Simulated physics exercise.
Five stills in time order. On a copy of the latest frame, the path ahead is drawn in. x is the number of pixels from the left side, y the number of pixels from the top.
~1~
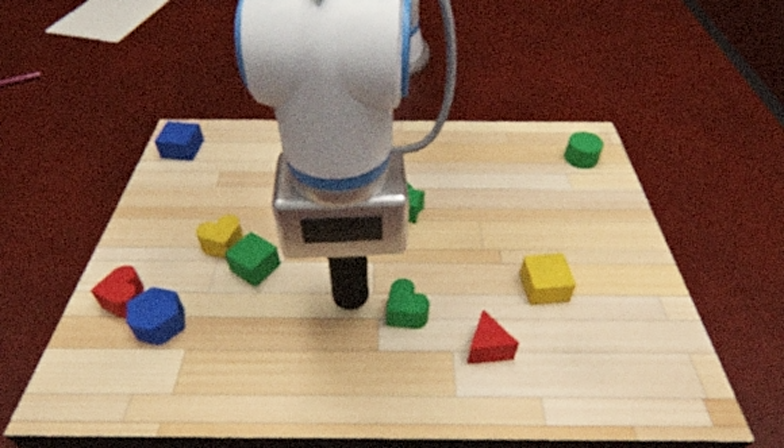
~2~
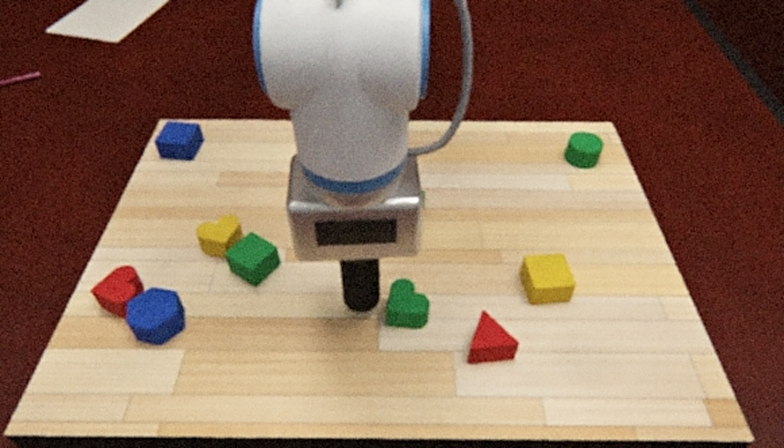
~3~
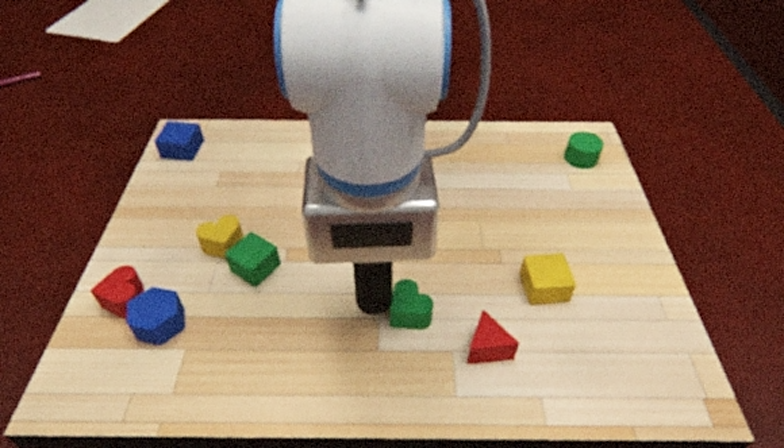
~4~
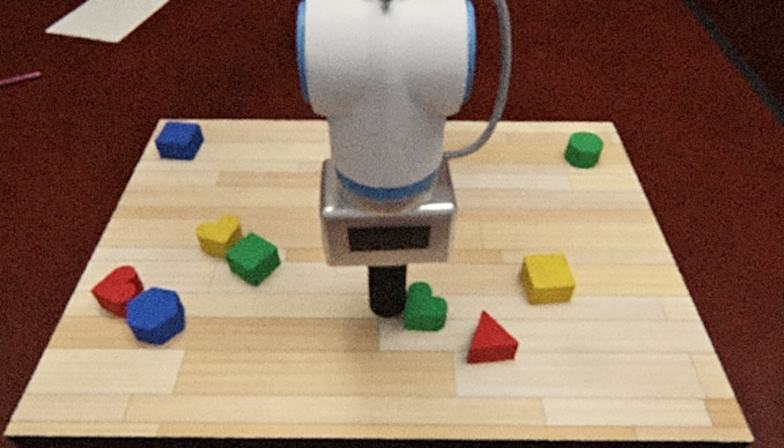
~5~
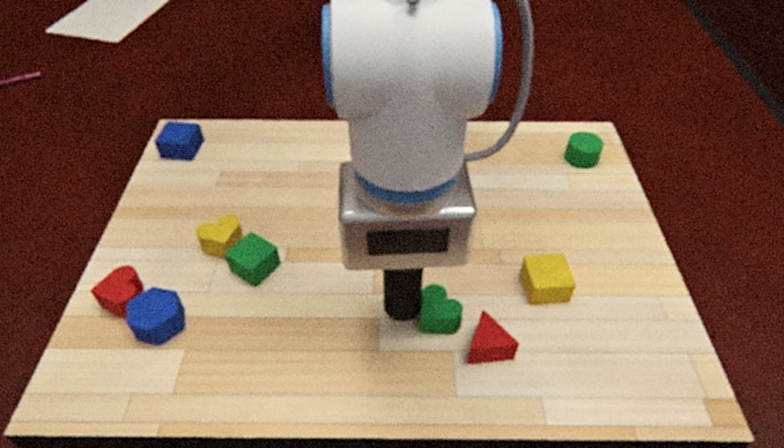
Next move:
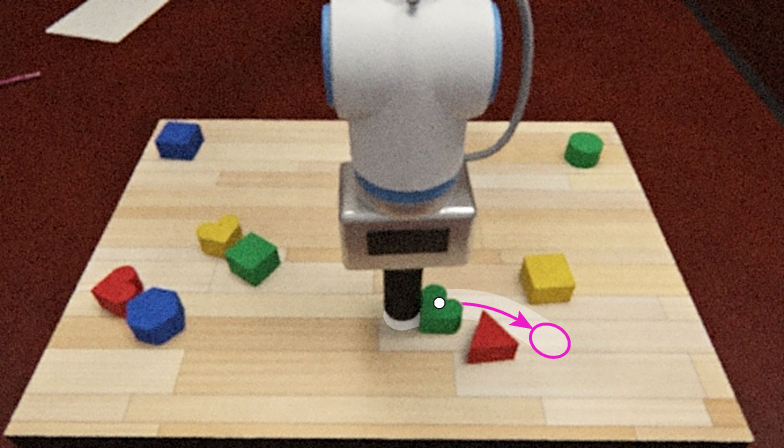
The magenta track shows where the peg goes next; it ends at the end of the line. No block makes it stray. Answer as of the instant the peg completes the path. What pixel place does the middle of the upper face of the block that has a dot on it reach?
Its top middle: (594, 343).
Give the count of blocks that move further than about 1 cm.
Answer: Two blocks.
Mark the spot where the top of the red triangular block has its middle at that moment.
So, by the moment the path ends, you'll find the top centre of the red triangular block at (512, 343).
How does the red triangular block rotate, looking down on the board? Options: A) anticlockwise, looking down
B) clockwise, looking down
B: Clockwise, looking down.
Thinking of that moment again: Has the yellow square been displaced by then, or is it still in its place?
Here's my answer: The yellow square remains in position.
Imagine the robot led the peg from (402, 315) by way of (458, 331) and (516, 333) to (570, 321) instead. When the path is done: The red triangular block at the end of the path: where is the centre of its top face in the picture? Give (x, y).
It comes to (522, 349).
The drawn path runs from (402, 315) through (451, 304) and (502, 312) to (550, 340); the dot is on the green heart-shaped block.
What follows on the original path. One third of the way, peg at (454, 295); green heart-shaped block at (490, 303), turned 35° clockwise; red triangular block at (503, 338), turned 45° clockwise.
Two thirds of the way, peg at (506, 304); green heart-shaped block at (542, 317), turned 40° clockwise; red triangular block at (512, 343), turned 85° clockwise.
At the end, peg at (553, 332); green heart-shaped block at (594, 343), turned 25° clockwise; red triangular block at (512, 343), turned 85° clockwise; yellow square not moved.
